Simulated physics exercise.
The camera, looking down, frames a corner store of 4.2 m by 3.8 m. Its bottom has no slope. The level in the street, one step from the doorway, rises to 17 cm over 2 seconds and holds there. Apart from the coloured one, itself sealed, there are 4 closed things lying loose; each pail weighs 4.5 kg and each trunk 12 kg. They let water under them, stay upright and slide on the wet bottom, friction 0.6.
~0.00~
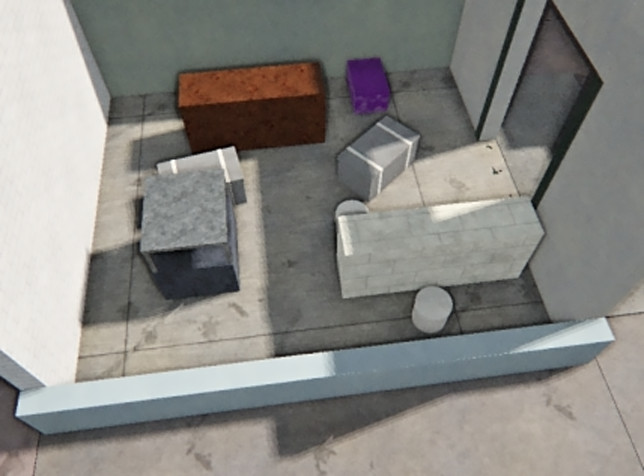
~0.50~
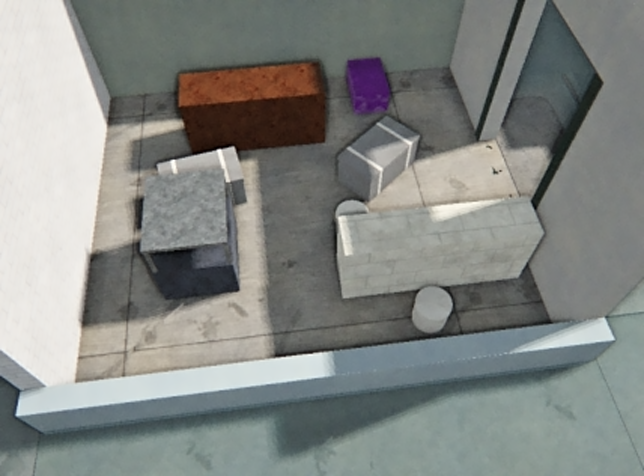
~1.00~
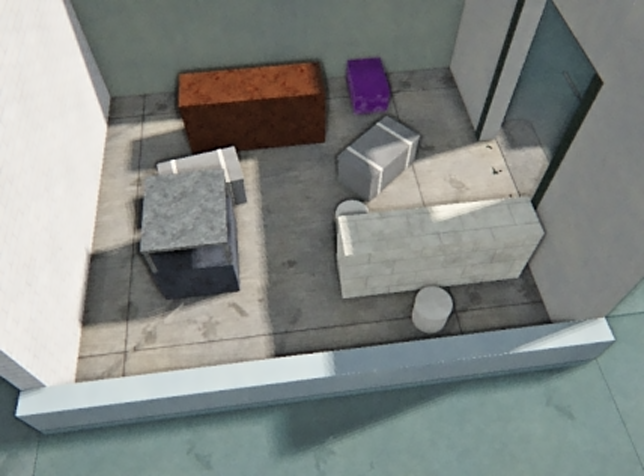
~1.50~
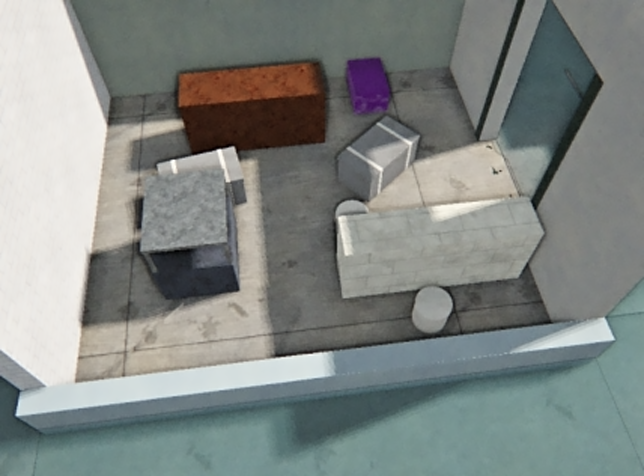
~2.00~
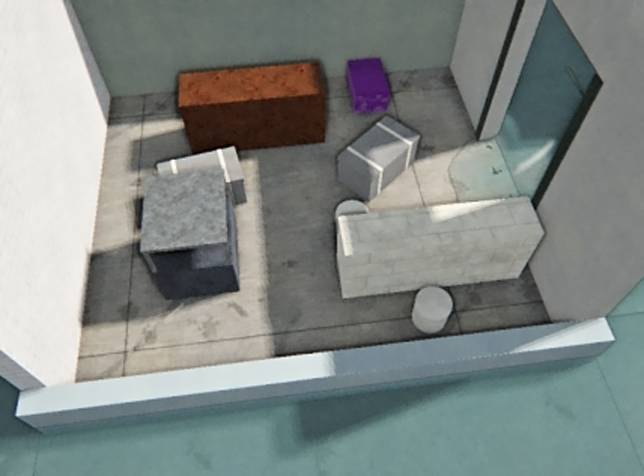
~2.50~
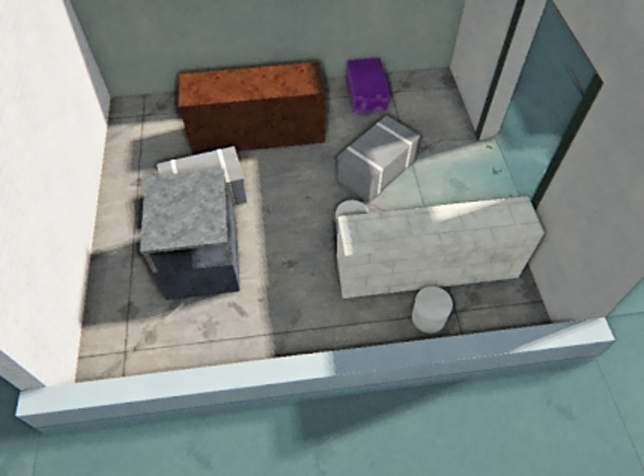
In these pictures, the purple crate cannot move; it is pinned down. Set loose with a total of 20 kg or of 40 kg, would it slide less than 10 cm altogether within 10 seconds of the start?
Prediction: The lesser amount steadies it.
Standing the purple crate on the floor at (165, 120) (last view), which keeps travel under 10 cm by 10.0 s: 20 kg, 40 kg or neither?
It takes the larger.
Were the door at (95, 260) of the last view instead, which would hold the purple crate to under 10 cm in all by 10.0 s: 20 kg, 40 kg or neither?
Short version: The light mass is sufficient.
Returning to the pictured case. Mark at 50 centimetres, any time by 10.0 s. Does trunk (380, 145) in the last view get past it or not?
I'd say it goes further.
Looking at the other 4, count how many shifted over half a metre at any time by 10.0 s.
That comes to 3.
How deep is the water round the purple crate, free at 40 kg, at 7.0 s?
5 cm, roughly.
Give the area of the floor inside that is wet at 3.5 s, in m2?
4.5 m2.
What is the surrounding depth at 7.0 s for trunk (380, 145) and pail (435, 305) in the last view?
Depth approx. 9 cm / 1 cm.
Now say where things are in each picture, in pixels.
The first frame shows the purple crate at (368, 75) rests on the ground; water covers 0.0 m2; 0 of 5 have shifted.
The second frame shows the purple crate at (368, 75) rests on the ground; 0.0 m2 under water; 0 of 5 have shifted.
The third frame shows the purple crate at (368, 75), on the bottom; water covers 0.0 m2; 0 of 5 have shifted.
The fourth frame shows the purple crate at (368, 75) rests on the ground; 0.0 m2 under water; 0 of 5 have shifted.
The fifth frame shows the purple crate at (368, 75) rests on the ground; water covers 0.4 m2; 0 of 5 have shifted.
The sixth frame shows the purple crate at (368, 75) rests on the ground; water covers 1.3 m2; 0 of 5 have shifted.
After 3.5 s the purple crate would be 0 cm from its start with 20 kg and 0 cm from its start with 40 kg; 1 cm of water round it then.
After 4.5 s the purple crate would be 0 cm from its start with 20 kg and 0 cm from its start with 40 kg; 3 cm of water round it then.
After 7.0 s the purple crate would be 0 cm from its start with 20 kg and 0 cm from its start with 40 kg; 5 cm of water round it then.
After 10.0 s the purple crate would be 0 cm from its start with 20 kg and 0 cm from its start with 40 kg; 5 cm of water round it then.
